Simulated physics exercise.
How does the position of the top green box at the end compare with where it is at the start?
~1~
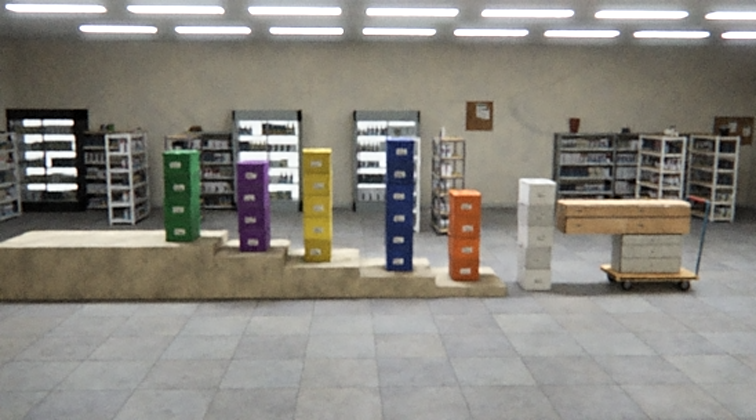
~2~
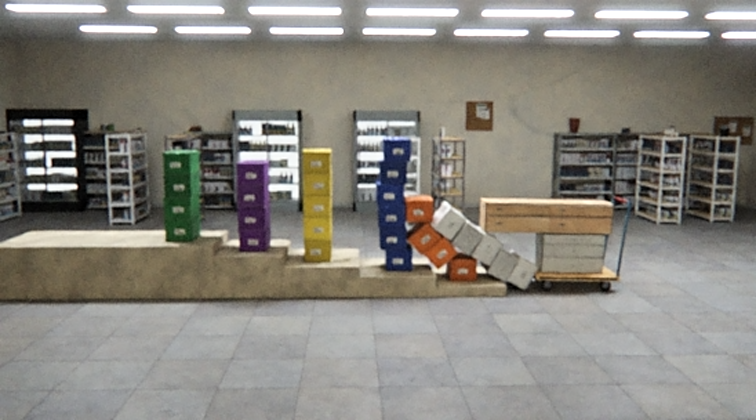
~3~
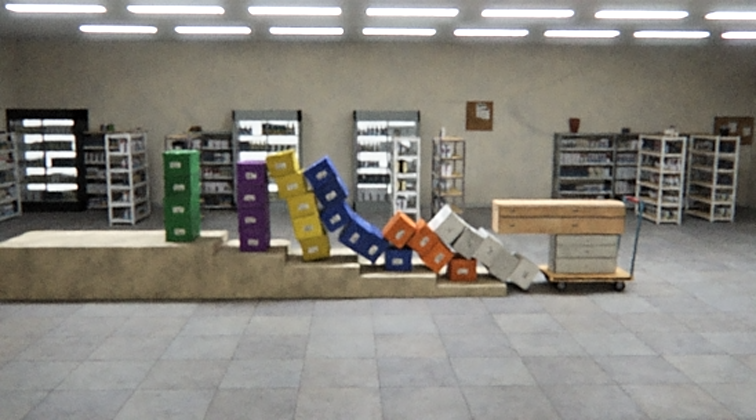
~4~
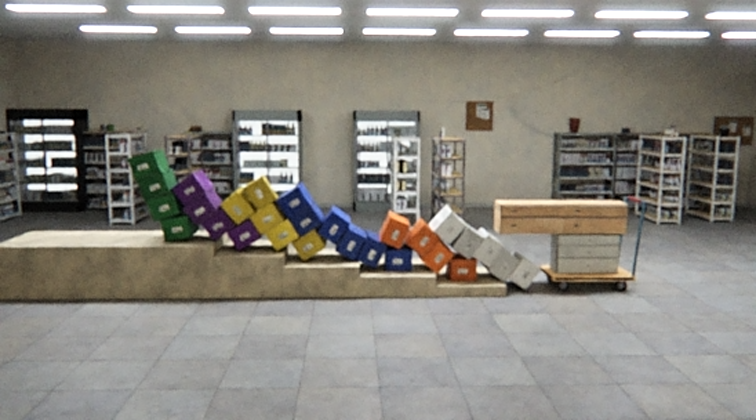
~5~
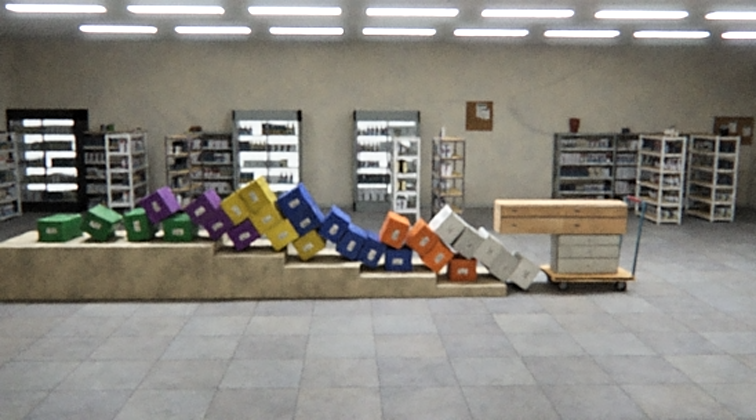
At the start it sits at the top of the upright green stack, but by the end it lies low on the top step, well to the left of where the stack stood.
